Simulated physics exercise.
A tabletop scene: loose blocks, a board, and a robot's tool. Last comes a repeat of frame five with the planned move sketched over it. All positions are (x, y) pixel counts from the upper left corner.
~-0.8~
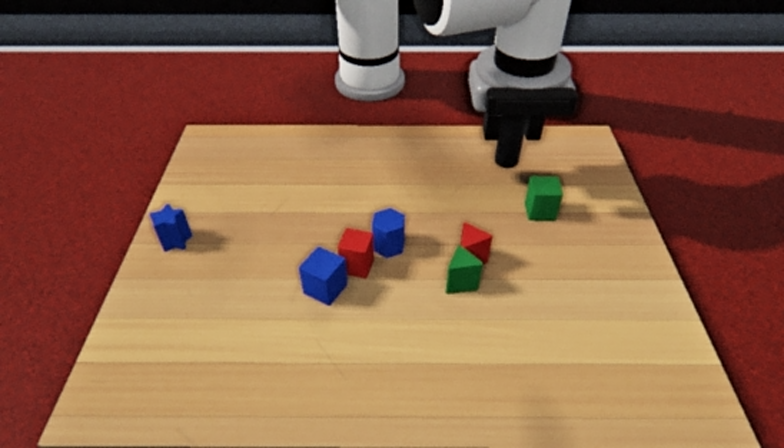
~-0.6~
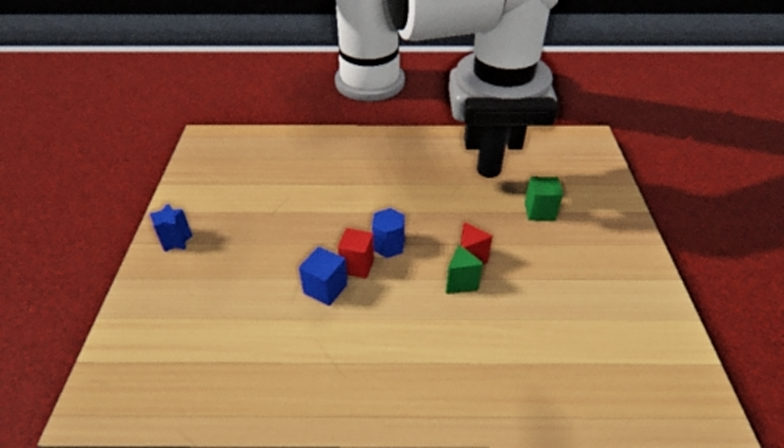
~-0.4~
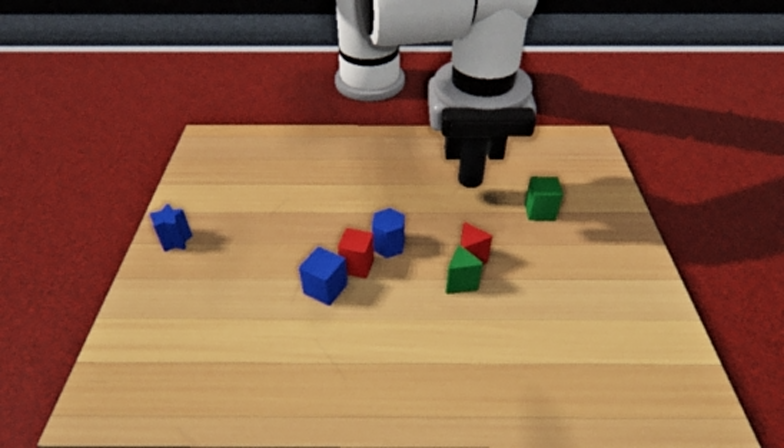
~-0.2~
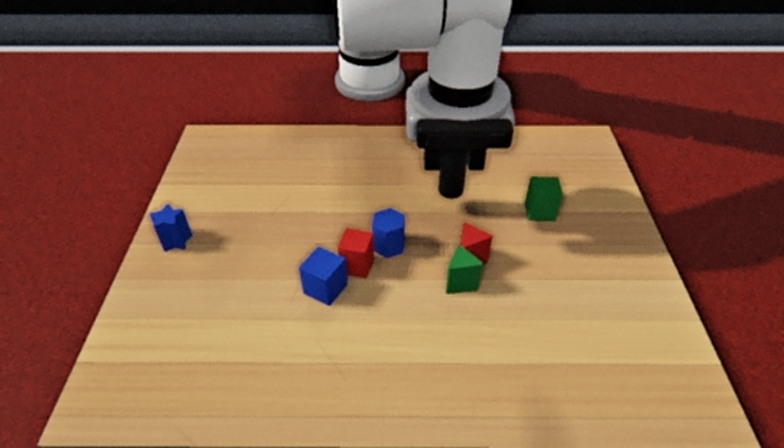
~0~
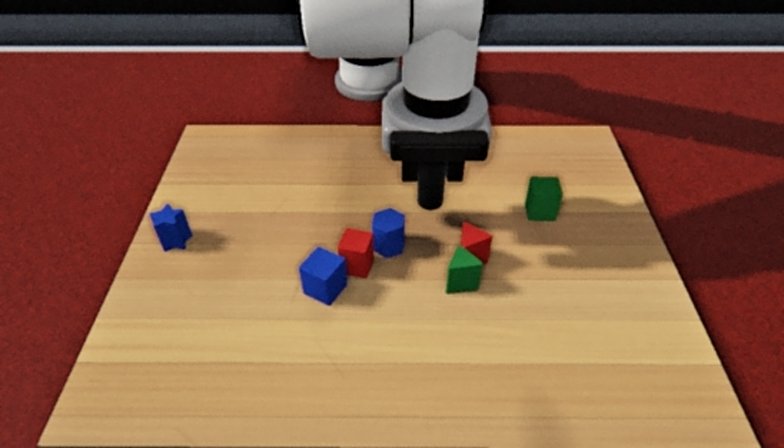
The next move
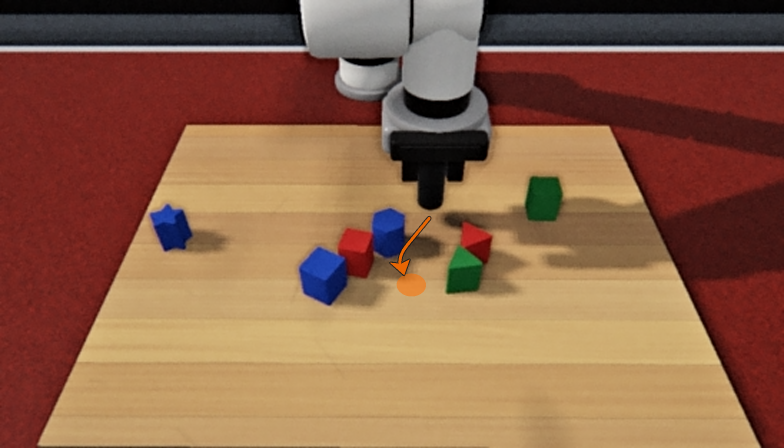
On a wooden tabletop with red, blue and green blocks scattered across it, a robot arm moves its black tool steadily left and slightly toward the viewer, nearing the blue six-sided block, while all the blocks stay still.
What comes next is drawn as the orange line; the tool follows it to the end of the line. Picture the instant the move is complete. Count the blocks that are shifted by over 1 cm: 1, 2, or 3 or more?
Blocks moved: Two.
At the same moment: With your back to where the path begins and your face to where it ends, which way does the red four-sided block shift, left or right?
Taking start-to-end as forward, the block's sideways shift goes to the right.
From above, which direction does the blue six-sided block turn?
It makes a clockwise turn.
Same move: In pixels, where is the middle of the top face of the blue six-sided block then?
I expect it at (370, 233).
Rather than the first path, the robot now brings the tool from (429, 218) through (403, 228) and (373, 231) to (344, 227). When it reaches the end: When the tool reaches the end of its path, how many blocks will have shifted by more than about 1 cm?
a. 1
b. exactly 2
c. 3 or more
Choice a: 1.
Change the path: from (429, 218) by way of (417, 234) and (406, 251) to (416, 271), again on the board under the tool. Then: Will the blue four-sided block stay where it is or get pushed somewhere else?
The block you're asking about stays where it is.
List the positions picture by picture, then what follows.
In the first picture, tool's lower end (506, 162); blue four-sided block (322, 263); red four-sided block (355, 240); blue six-sided block (389, 219); green triangular piece (464, 259).
In the second picture, tool (489, 172); blocks still.
In the third picture, tool (470, 181); blocks still.
In the fourth picture, tool (451, 192); blocks still.
In the fifth picture, tool (430, 203); blue four-sided block (322, 263); red four-sided block (355, 240); blue six-sided block (389, 219); green triangular piece (464, 259).
Drawn move, from (429, 218) by way of (413, 238) and (400, 260) to (411, 285).
The first path, step by step. One third of the way, tool (414, 223); blue six-sided block (385, 221).
Two thirds of the way, tool (400, 245); blue four-sided block (317, 265), turned 15° anticlockwise; red four-sided block (336, 242); blue six-sided block (370, 232), turned 60° clockwise.
At the end, tool (412, 270); blue four-sided block (317, 265), turned 15° anticlockwise; red four-sided block (336, 242); blue six-sided block (370, 233), turned 70° clockwise; green triangular piece still.
